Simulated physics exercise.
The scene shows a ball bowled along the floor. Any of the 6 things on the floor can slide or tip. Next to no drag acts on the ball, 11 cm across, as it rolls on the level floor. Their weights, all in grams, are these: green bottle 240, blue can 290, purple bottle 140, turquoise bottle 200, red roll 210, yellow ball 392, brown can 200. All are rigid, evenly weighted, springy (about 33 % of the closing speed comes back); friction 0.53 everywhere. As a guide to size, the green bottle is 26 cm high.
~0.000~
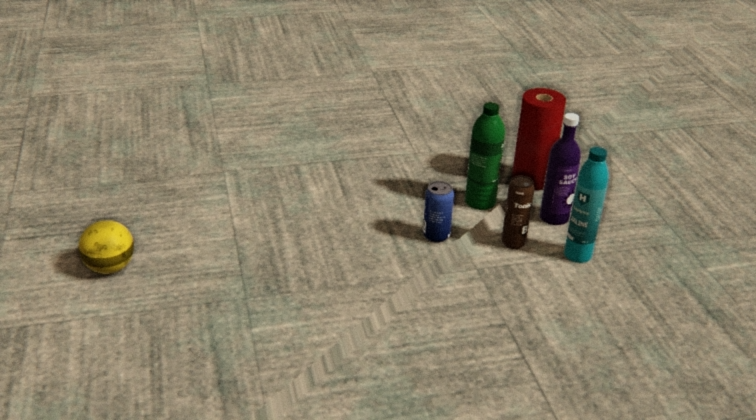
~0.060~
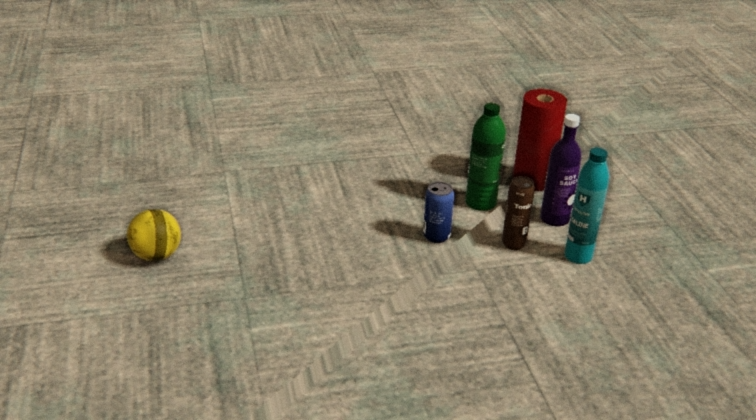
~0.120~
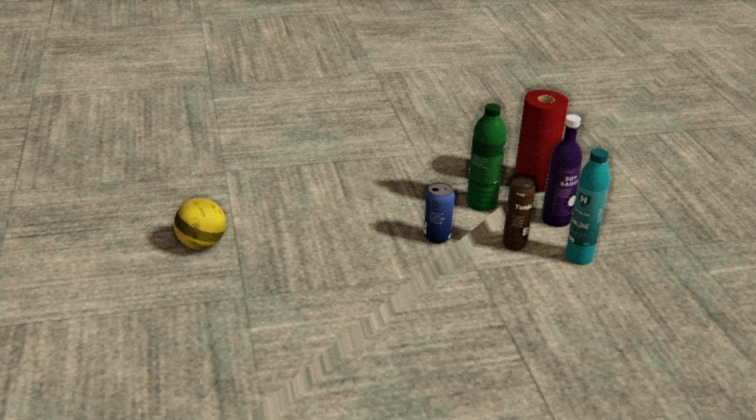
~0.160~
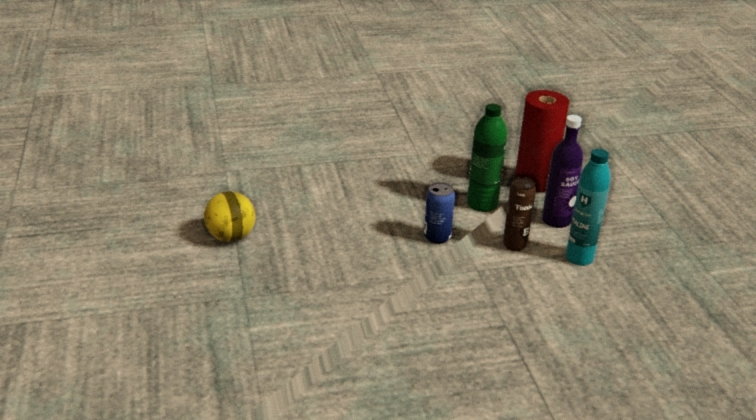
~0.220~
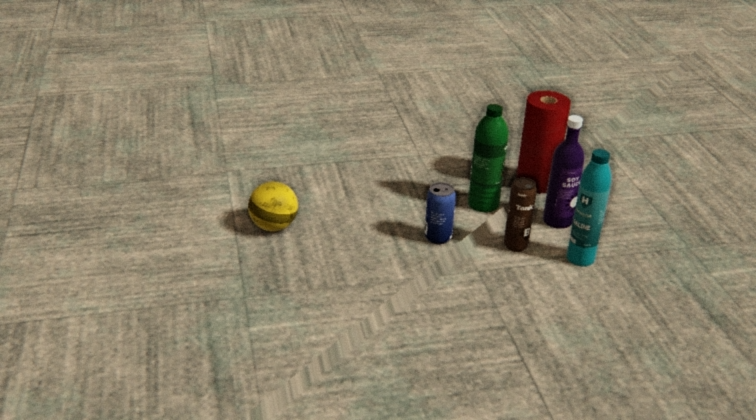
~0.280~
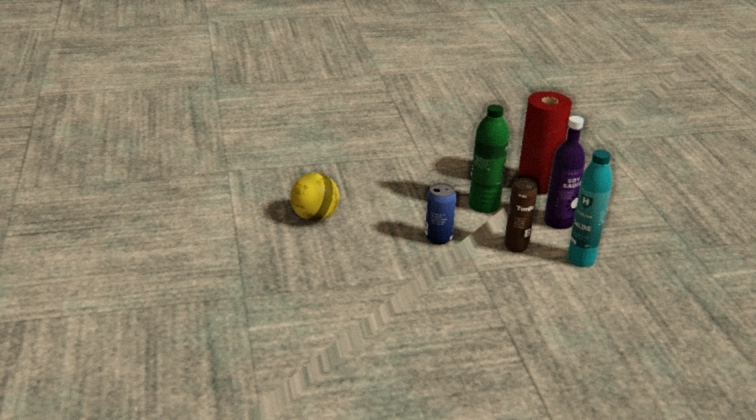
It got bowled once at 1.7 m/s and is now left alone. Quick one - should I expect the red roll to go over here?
Yes, it will go over.
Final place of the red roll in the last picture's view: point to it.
It comes to rest near (637, 191).
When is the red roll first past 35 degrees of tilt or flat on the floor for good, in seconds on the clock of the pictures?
0.8 s or so.
After 0.58 s, ball has run 97 cm; yellow ball near (499, 155).
After 0.88 s, ball has run 131 cm; yellow ball near (580, 112); red roll 49° off upright near (608, 158).
After 1.18 s, ball has run 165 cm; yellow ball near (647, 76); red roll on its side near (638, 190).
After 1.58 s, yellow ball near (720, 36); red roll on its side near (637, 191).
In the end (1.8 s), toppled on the floor, red roll; the other 5 under 8 cm from the start. At the end, from the last picture's camera, red roll near (637, 191).
